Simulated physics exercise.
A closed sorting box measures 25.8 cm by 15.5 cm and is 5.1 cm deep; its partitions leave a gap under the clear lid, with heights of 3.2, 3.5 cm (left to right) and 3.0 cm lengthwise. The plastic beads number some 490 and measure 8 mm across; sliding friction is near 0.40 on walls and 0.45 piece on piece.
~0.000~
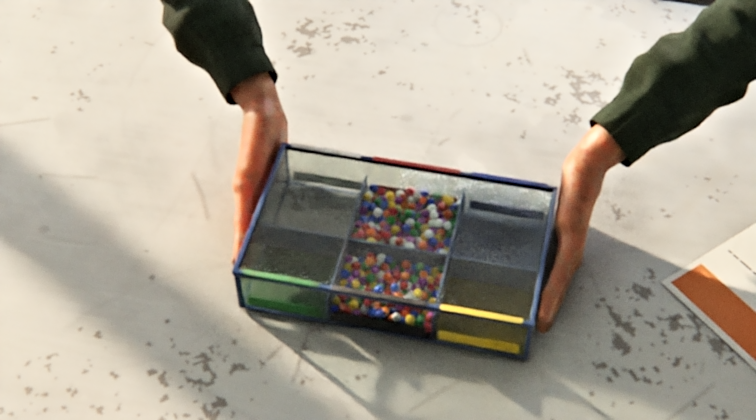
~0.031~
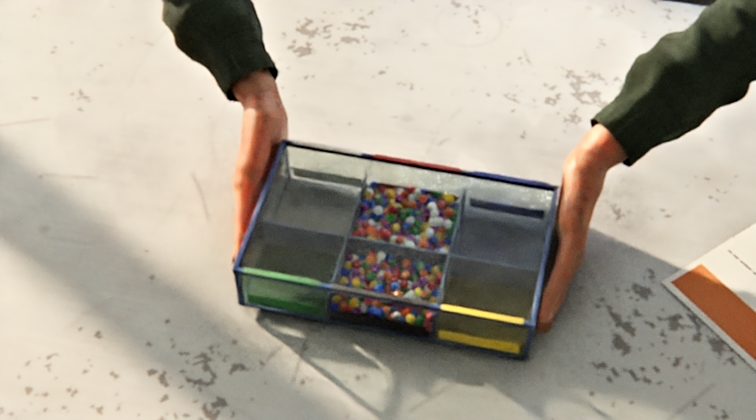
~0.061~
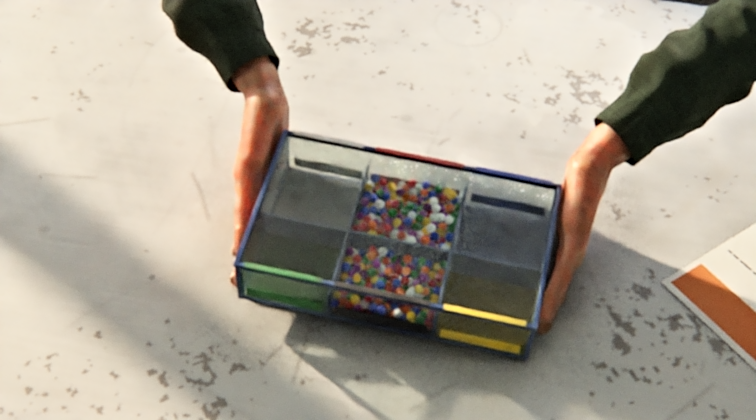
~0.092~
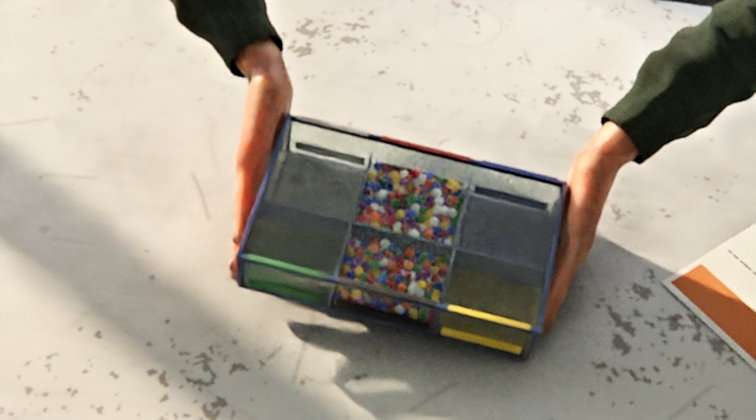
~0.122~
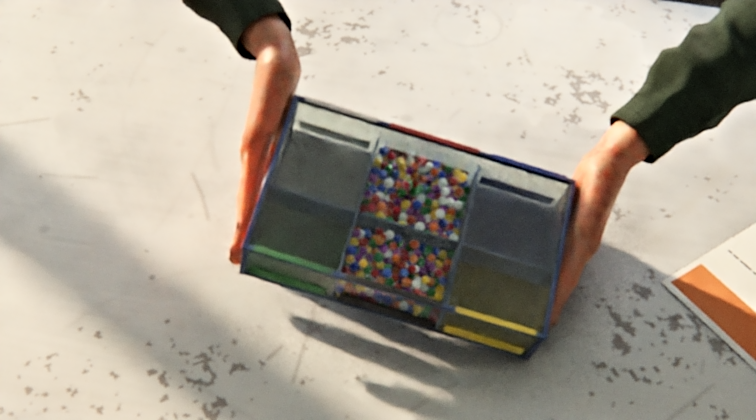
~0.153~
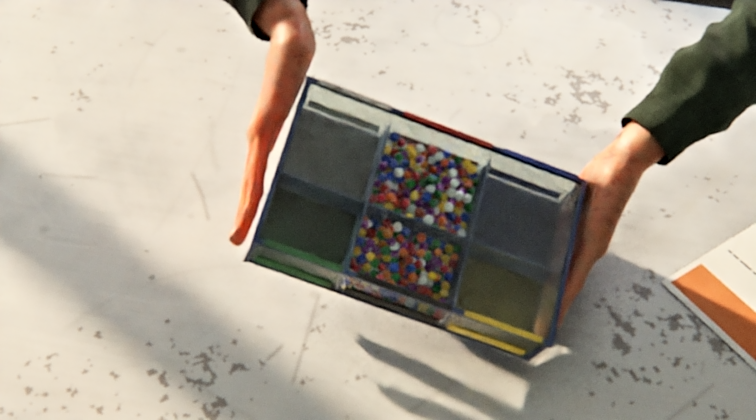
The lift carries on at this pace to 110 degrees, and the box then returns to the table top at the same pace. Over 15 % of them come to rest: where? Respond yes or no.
Red: Yes; blue: No; green: No; yellow: No; white: No; black: Yes.
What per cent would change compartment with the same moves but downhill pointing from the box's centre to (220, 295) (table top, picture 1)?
Near 40 percent, give or take.
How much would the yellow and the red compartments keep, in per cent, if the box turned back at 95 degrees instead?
In per cent, yellow gets 10, red gets 40.
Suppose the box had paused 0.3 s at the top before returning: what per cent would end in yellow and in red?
That would leave yellow with 10 percent and red with 40 percent.
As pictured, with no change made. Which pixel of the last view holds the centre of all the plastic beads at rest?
Around (416, 274).
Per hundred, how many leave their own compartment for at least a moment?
About 20 %.
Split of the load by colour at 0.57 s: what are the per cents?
Red 50; blue 0; green 0; yellow 5; white 0; black 45.
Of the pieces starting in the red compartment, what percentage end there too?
Close to 70 in a hundred.
After 0.57 s, tilt 109 degrees; red 50 %, yellow 5 %, black 45 %.
Then, at 0.85 s, tilt 46 degrees; red 45 %, yellow 10 %, black 45 %.
After 1.24 s, tilt 0 degrees; red 45 %, yellow 10 %, black 45 %.
By 1.7 s all is still; red 45 %, blue 0 %, green 0 %, yellow 10 %, white 0 %, black 45 %.
